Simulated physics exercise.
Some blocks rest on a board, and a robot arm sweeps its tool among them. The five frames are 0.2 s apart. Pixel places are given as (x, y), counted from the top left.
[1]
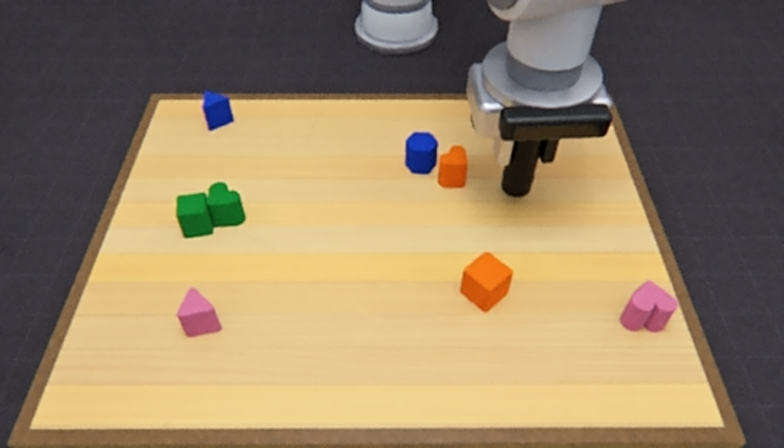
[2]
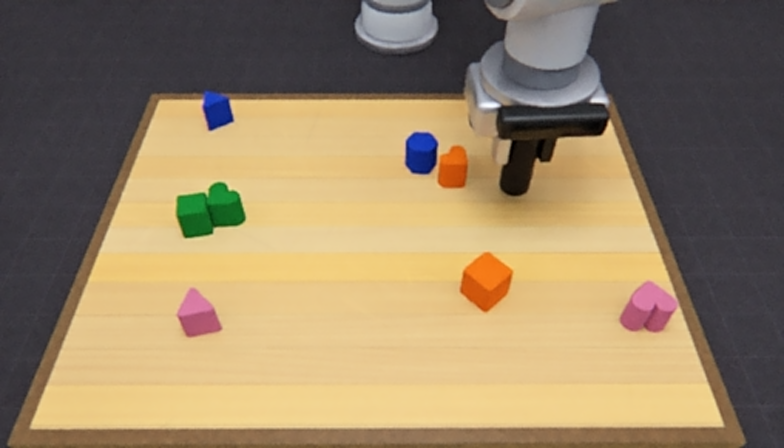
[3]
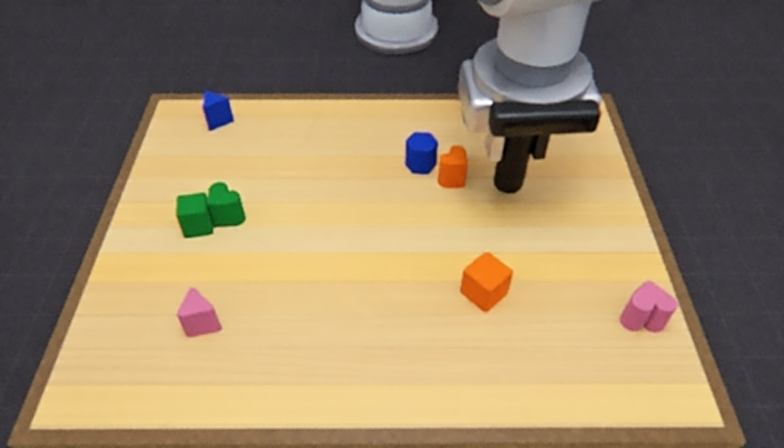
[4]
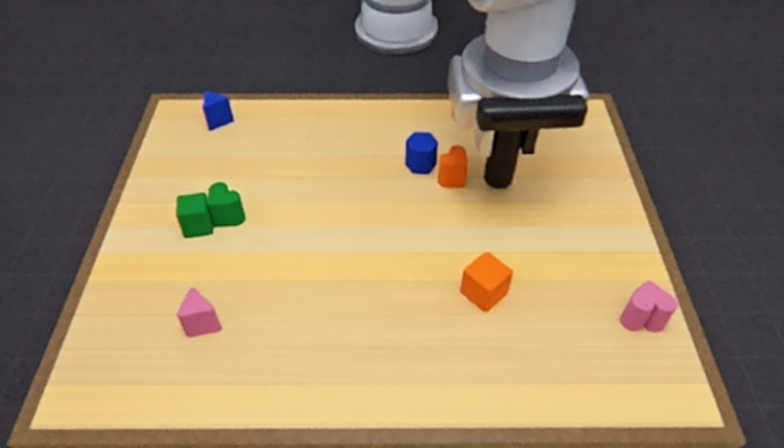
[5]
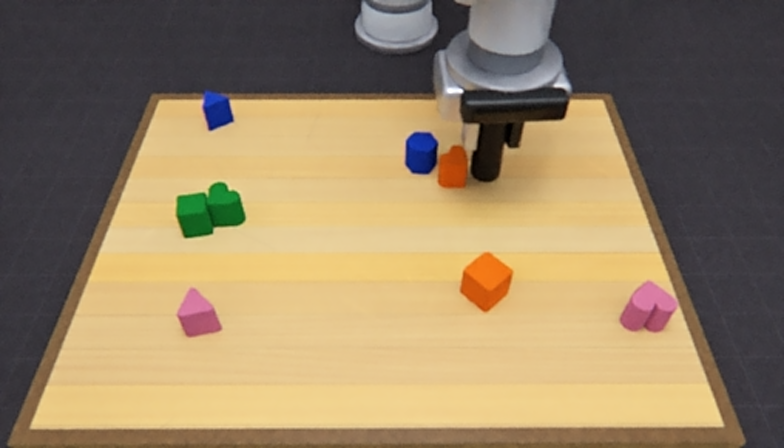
Robot arm sliding its black tool slightly left toward an orange heart-shaped block, while colored blocks sit still on a wooden board.
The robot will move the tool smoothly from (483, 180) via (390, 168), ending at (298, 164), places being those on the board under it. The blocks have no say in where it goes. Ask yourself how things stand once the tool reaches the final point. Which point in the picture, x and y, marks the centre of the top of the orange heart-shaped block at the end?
Around pixel (378, 162).
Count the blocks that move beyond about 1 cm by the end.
Two blocks.
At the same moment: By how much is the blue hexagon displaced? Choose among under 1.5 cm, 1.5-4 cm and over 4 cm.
My prediction: Over 4 cm.
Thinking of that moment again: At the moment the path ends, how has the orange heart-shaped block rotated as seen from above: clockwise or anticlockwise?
Looking down, my answer is that the orange heart-shaped block rotates anticlockwise.
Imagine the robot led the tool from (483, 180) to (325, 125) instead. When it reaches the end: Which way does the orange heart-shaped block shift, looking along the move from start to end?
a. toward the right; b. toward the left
My pick is b.
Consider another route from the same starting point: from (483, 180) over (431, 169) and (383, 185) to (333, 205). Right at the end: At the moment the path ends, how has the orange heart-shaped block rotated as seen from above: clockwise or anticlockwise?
Seen from above, counterclockwise.
What follows on the original path. One third of the way, tool (421, 164); blue hexagon (400, 133), turned 55° clockwise; orange heart-shaped block (400, 157), turned 30° anticlockwise.
Two thirds of the way, tool (358, 159); blue hexagon (381, 124); orange heart-shaped block (378, 162), turned 80° anticlockwise.
At the end, tool (297, 157); blue hexagon (381, 124), turned 120° clockwise; orange heart-shaped block (378, 162), turned 80° anticlockwise.
